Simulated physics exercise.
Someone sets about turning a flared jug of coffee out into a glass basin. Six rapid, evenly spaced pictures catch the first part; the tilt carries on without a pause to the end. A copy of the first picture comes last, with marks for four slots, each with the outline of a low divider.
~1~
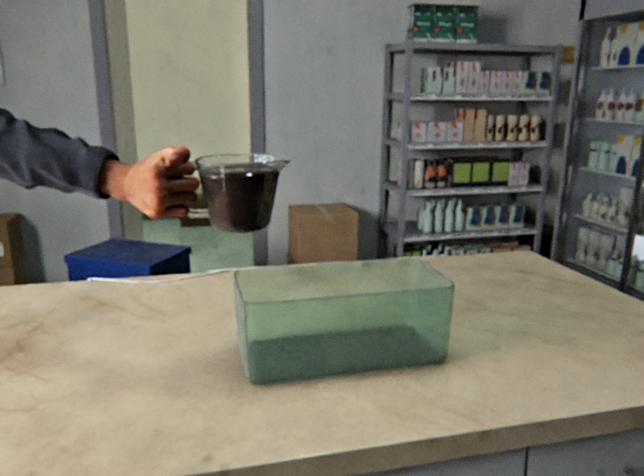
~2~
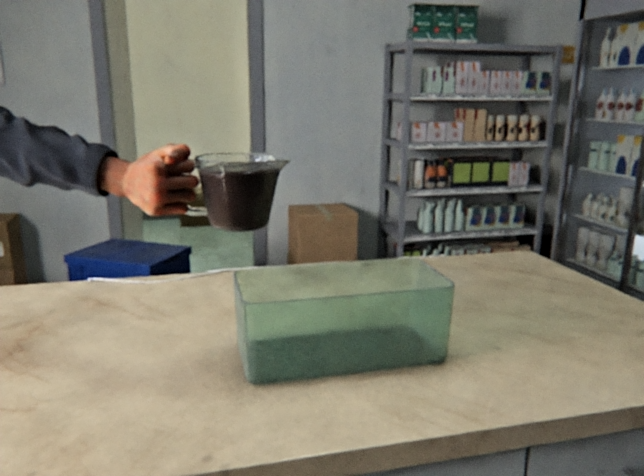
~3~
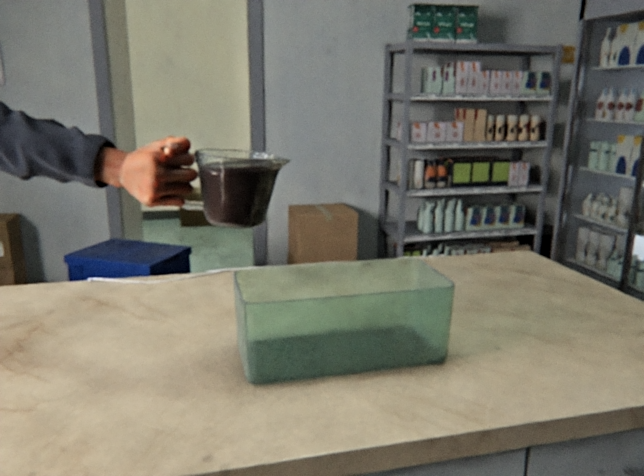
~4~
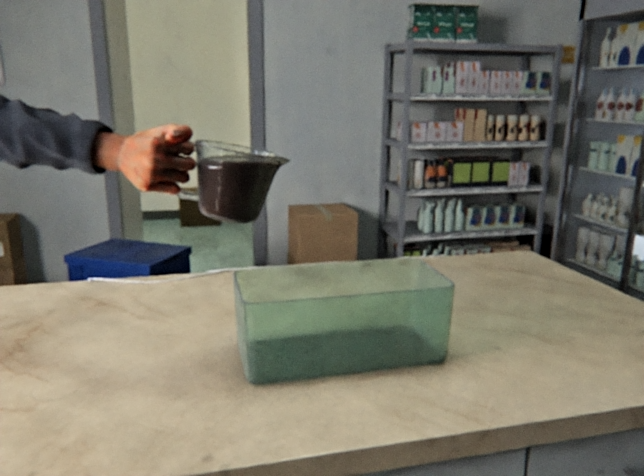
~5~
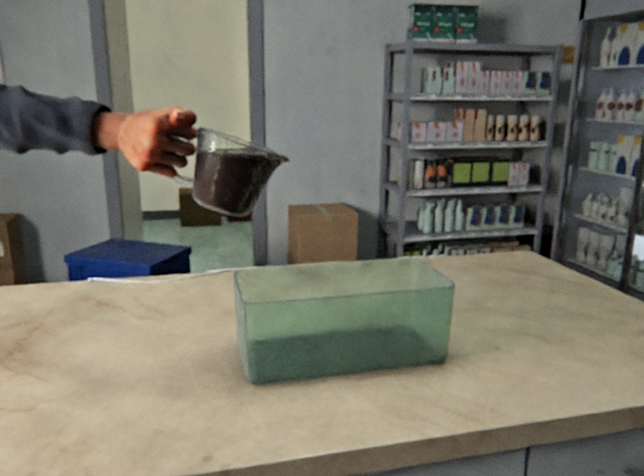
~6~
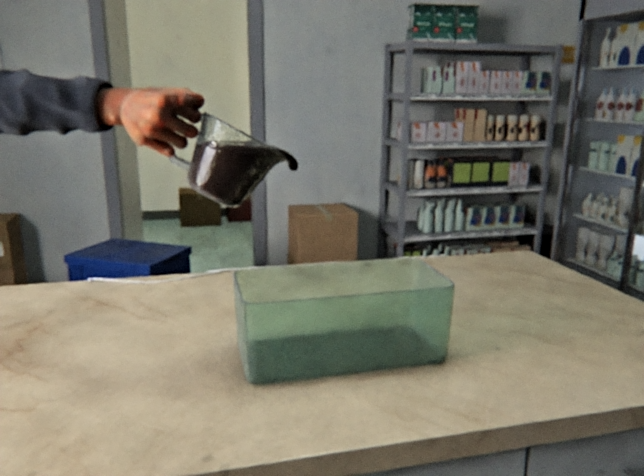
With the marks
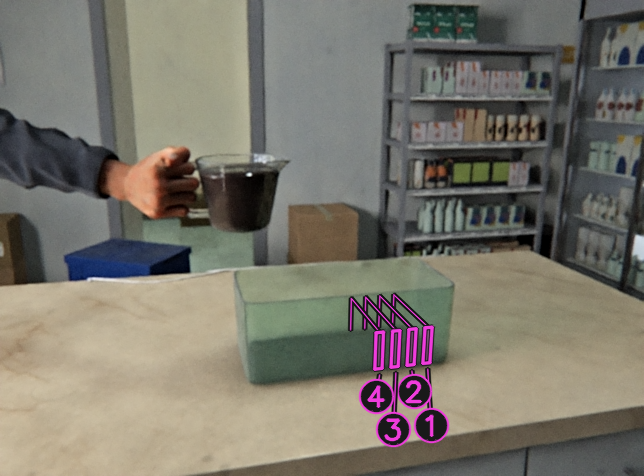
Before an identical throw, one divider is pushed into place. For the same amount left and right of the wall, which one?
Use place 4.
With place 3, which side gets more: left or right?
The left one.
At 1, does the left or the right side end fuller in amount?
The left side.
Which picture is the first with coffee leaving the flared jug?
In picture 6.
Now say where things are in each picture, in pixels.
Upright, lip at (290, 160); basin from (245, 383) to (445, 359); nothing has left yet.
Upright, lip at (290, 160); nothing has left yet.
Tipped about 5°, lip at (290, 160); nothing has left yet.
Tipped about 11°, lip at (289, 160); nothing has left yet.
Tipped about 19°, lip at (289, 160); nothing has left yet.
Tipped about 29°, lip at (288, 160); coffee is over the lip, down to (293, 169).
On the marked copy, 1 at (427, 368); 2 at (411, 370); 3 at (395, 372); 4 at (379, 374).
With 1, about 93 % ends left of the wall and 4 % right of it; 3 % is lost outside.
With 2, about 90 % ends left of the wall and 5 % right of it; 4 % is lost outside.
With 3, about 93 % ends left of the wall and 3 % right of it; 4 % is lost outside.
With 4, about 57 % ends left of the wall and 40 % right of it; 3 % is lost outside.
